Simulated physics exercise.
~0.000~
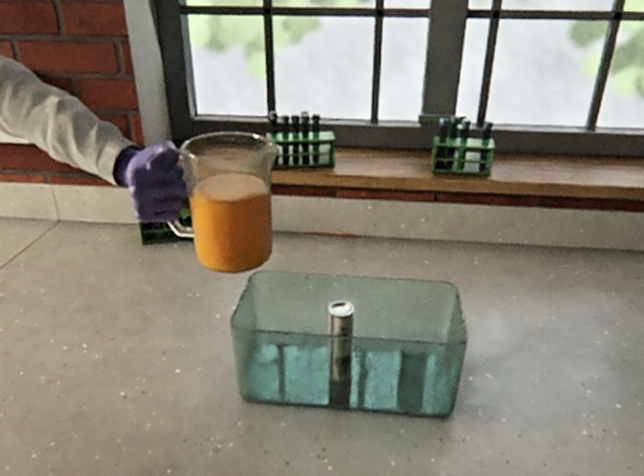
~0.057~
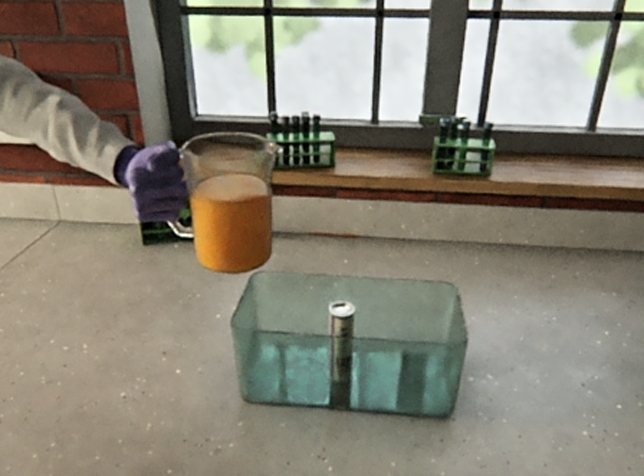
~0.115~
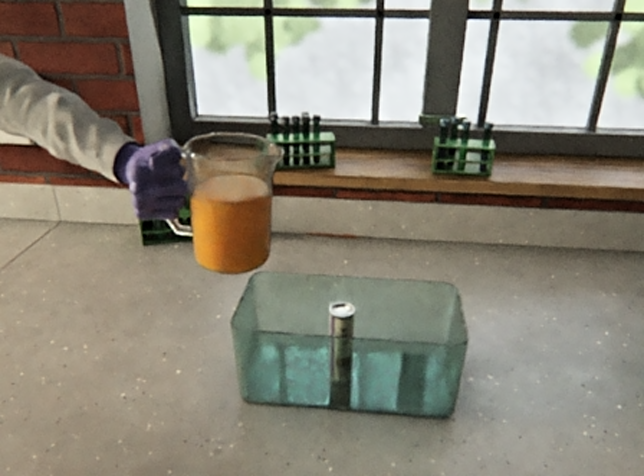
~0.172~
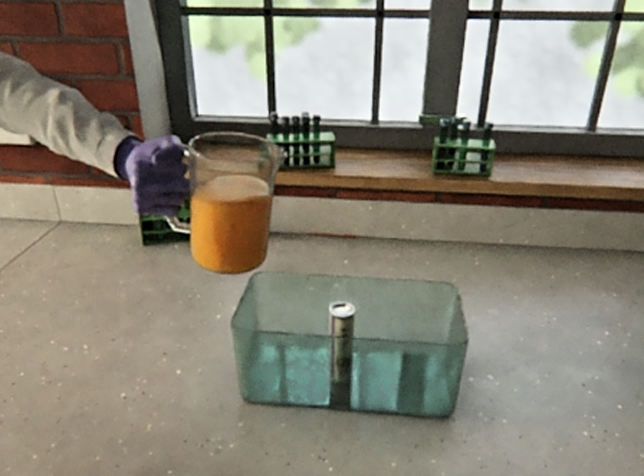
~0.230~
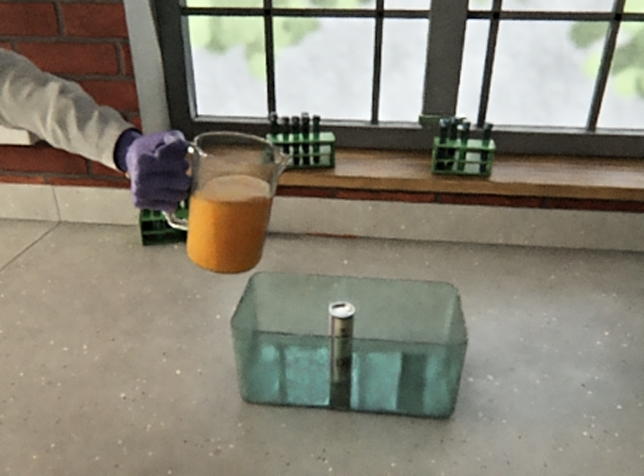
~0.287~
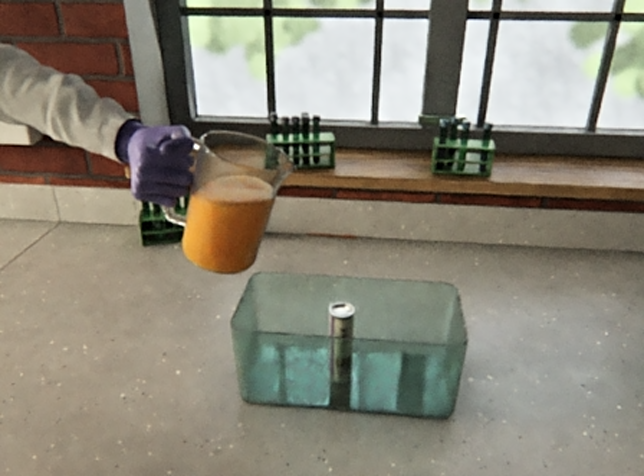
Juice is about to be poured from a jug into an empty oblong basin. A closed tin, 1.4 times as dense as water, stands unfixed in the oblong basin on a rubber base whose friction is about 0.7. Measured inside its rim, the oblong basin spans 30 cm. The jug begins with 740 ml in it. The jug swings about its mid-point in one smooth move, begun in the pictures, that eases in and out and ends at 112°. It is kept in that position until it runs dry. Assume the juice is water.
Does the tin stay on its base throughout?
No, it goes down.
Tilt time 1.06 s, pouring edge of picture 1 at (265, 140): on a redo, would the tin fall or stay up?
Result: Tin tipped over.
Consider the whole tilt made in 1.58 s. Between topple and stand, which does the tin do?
Result: Tin tipped over.
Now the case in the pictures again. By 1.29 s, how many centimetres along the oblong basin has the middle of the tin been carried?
Reading: Roughly 3 cm.
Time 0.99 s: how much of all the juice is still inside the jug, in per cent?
Share remaining: Approx. 34 %.
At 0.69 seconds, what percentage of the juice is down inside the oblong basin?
Roughly 0 percent.
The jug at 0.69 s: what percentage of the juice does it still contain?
Close to 94 in a hundred.
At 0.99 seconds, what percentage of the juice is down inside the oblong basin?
It works out near 44 per cent.
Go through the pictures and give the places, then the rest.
In the first picture, it leans 0°; its right rim is at (280, 148); the juice meets the walls at (194, 185) and (269, 188); the oblong basin's rim runs from (241, 298) to (462, 312); the tin's top is at (341, 312).
In the second picture, it leans 1°; its right rim is at (281, 150); the juice meets the walls at (195, 185) and (269, 188).
In the third picture, it leans 3°; its right rim is at (283, 152); the juice meets the walls at (195, 185) and (270, 189).
In the fourth picture, it leans 6°; its right rim is at (287, 156); the juice meets the walls at (196, 186) and (271, 189).
In the fifth picture, it leans 11°; its right rim is at (291, 161); the juice meets the walls at (196, 186) and (272, 190).
In the sixth picture, it leans 17°; its right rim is at (296, 168); the juice meets the walls at (196, 188) and (274, 190).
After 0.69 s the tilt is 75° and 93 per cent is still to pour; the tin stands where it began.
After 0.99 s the tilt is 108° and 34 per cent is still to pour; the tin stands where it began.
After 1.29 s the tilt is 112° and 2 per cent is still to pour; the tin leans 24°.
After 1.63 s the tilt is 112° and 0 per cent is still to pour; the tin lies on its side.
In the end the tin lies on its side.
